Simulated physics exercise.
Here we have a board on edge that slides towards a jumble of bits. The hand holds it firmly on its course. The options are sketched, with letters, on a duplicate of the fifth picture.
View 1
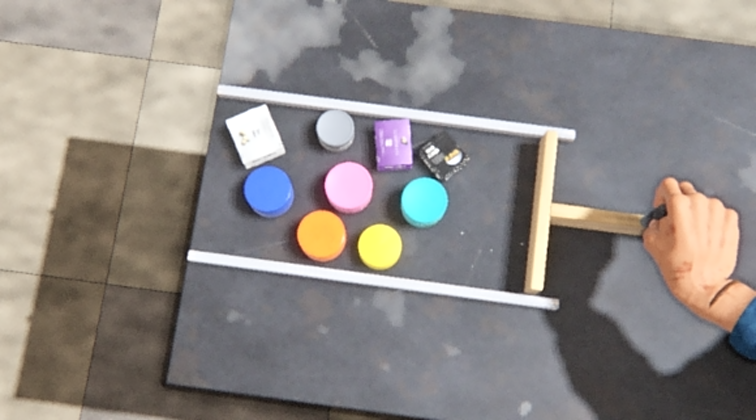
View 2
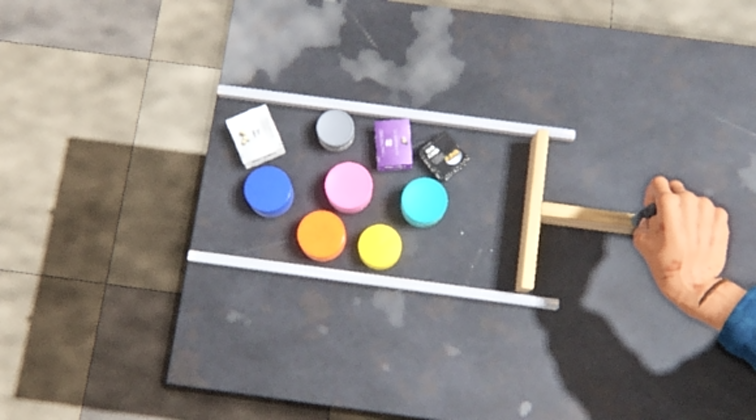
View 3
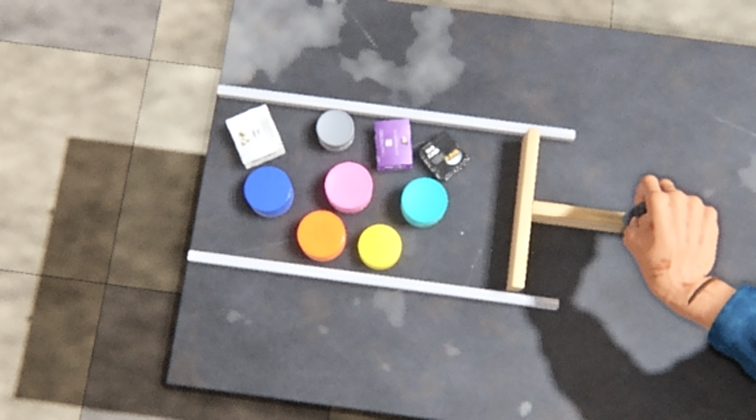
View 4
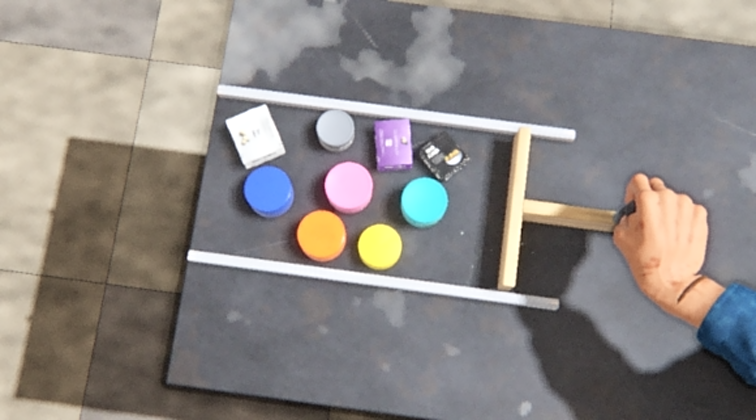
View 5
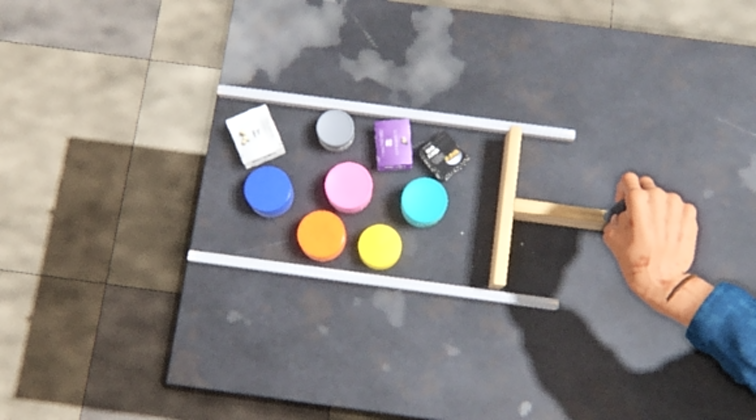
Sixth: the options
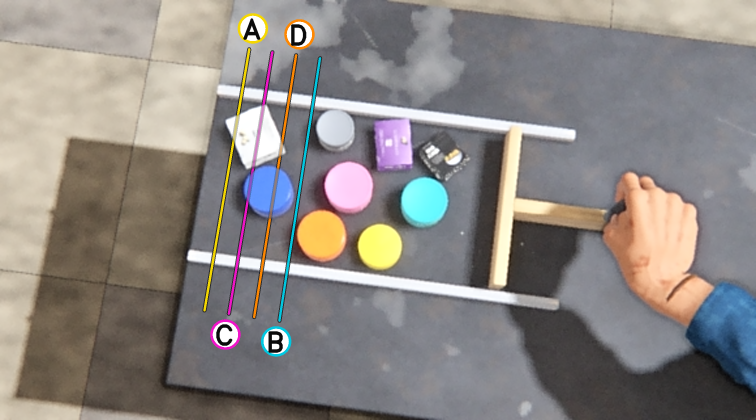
A hand slid a wooden T-shaped board slowly to the left between two pale rails, edging closer to a jumble of colourful tubs and small packets, which all stayed still on the dark tabletop.
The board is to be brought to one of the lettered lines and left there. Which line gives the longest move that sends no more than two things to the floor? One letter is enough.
No farther than B.
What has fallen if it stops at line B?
The white packet.
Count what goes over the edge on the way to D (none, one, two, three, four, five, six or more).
In all, three.
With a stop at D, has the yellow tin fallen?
No.
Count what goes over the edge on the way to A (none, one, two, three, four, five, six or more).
By then, six or more.
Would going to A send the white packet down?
Yes.
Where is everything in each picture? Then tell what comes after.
The first picture shows orange pot (322, 236); yellow tin (380, 248); black packet (444, 156).
The second picture shows board (536, 207); blue pot (270, 192).
The third picture shows board (526, 206); grey tub (335, 131).
The fourth picture shows board (517, 205); purple packet (393, 146).
The fifth picture shows board (508, 204); orange pot (322, 236); yellow tin (380, 248); black packet (444, 156).
On the marked copy, A at (228, 176); B at (300, 186); C at (251, 179); D at (276, 182).
With B. Early on, board (433, 194); grey tub (329, 131); purple packet (365, 138).
Further on, board (358, 184); white packet (238, 139); blue pot (249, 192).
At the end, board (302, 177); white packet over the edge; blue pot (201, 187); one fallen.
As for the rest, A drops six; C drops six; D drops three.
